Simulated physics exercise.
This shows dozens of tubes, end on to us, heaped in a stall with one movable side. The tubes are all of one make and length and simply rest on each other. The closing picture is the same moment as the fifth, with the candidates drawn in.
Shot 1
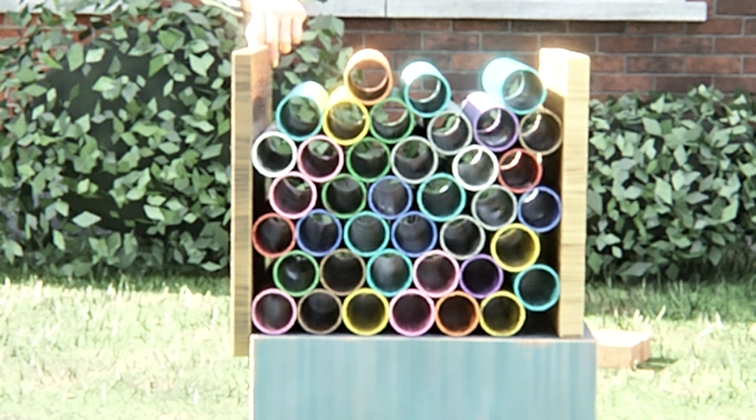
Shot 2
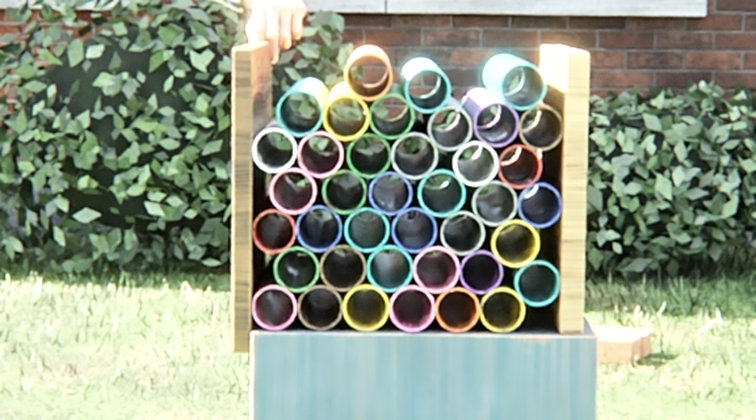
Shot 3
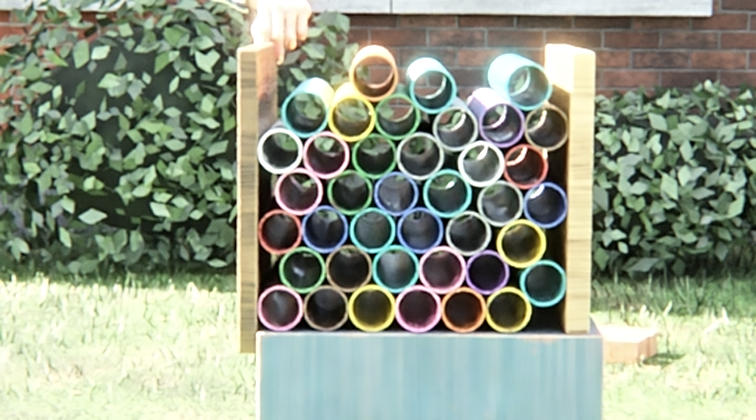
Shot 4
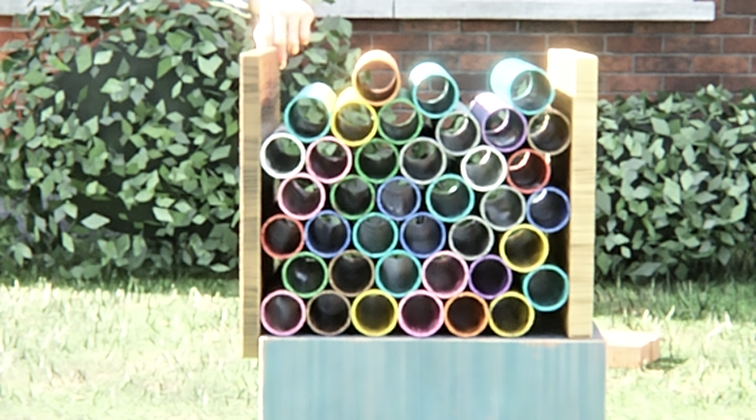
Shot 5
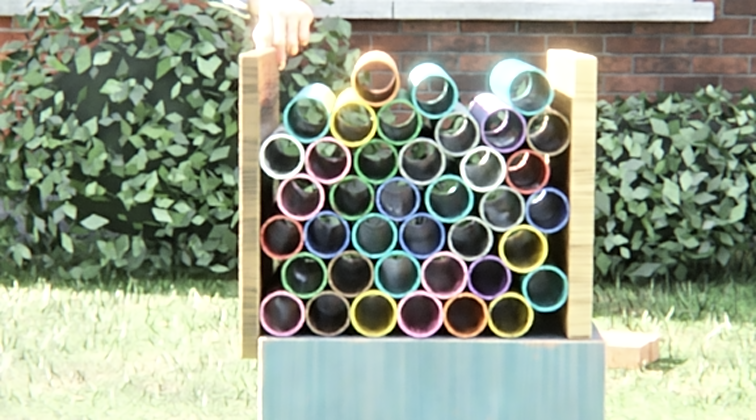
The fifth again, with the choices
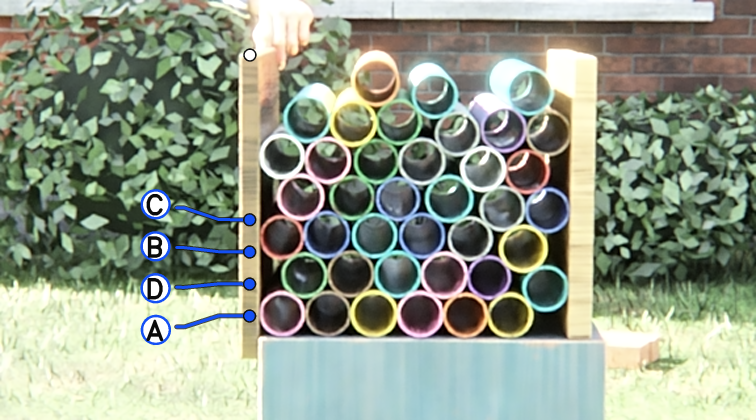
On a lawn before a brick wall and hedge, colourful tubes lying stacked between wooden boards, a hand resting on the left one.
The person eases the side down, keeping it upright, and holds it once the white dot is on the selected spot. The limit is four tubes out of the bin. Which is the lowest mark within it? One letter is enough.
Mark B is as low as it can go.
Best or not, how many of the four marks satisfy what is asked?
The number is two.
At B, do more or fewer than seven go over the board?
At B, fewer than seven.
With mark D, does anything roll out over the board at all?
Yes.
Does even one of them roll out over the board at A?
Yes.
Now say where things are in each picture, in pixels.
In the first picture, a purple tube (481, 276); a blue tube (414, 234); a turquoise tube (442, 197).
In the second picture, a turquoise tube (442, 193); a green tube (369, 156).
In the third picture, a brown tube (546, 128); a green tube (397, 117).
In the fourth picture, side board (262, 190); a pink tube (283, 313).
In the fifth picture, a yellow tube (510, 315); a purple tube (489, 278); a blue tube (422, 236).
On the copy, A at (250, 316); B at (250, 252); C at (250, 220); D at (250, 284); the white dot at (250, 55).
On B. First, top of the board (260, 140).
Then, top of the board (259, 235).
Finally, top of the board (259, 251), two out over the board.
By contrast, A more than four out over the board; C two out over the board; D more than four out over the board.
